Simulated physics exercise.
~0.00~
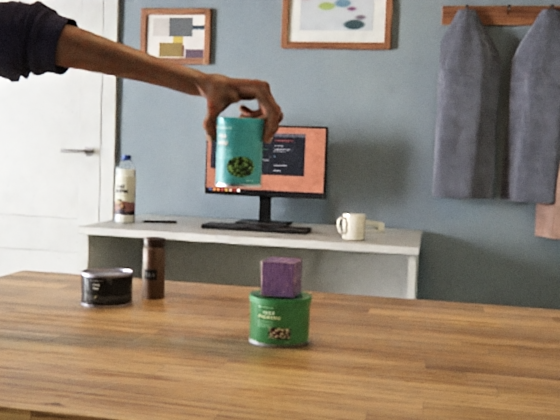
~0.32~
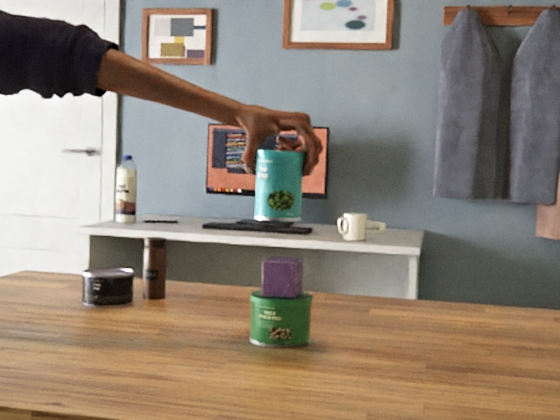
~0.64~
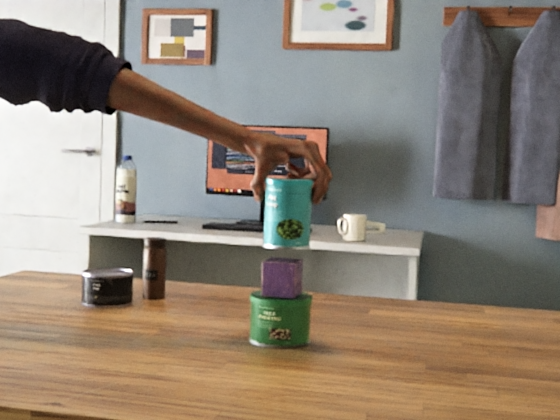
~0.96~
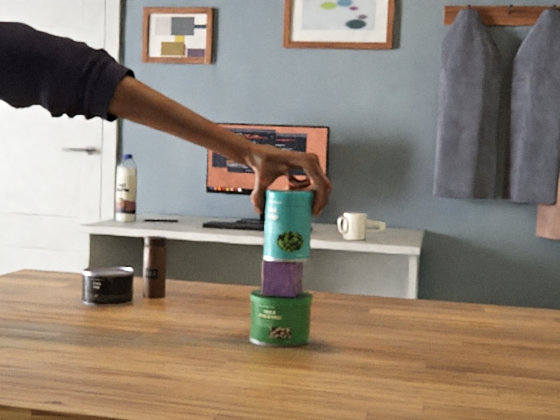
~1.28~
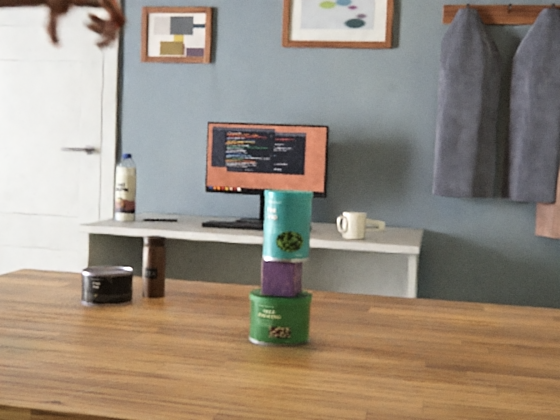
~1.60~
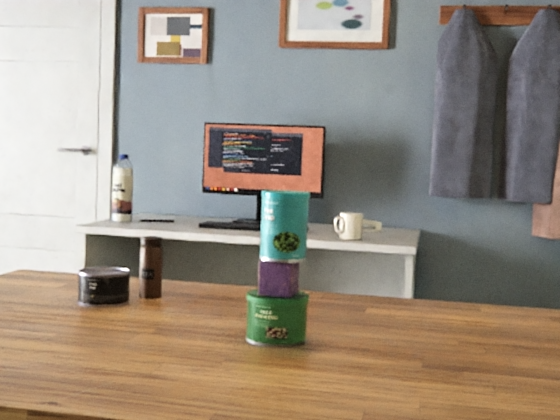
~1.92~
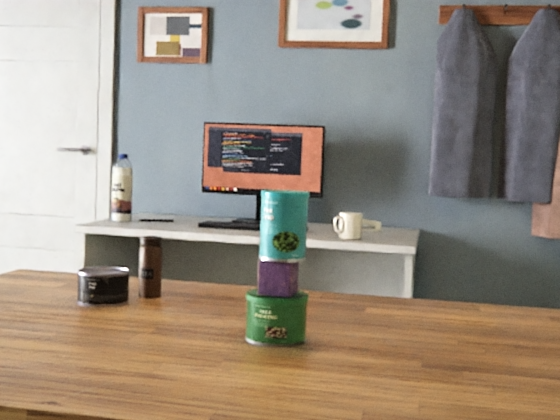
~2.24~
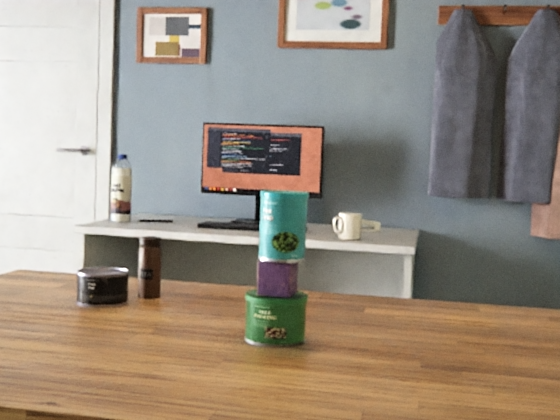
We see a hand carry a turquoise pot over a wooden table and lower it onto a purple block resting on a green tub, beside a black tub and brown shaker at left. The hand lets go and withdraws, and the stack stays upright.
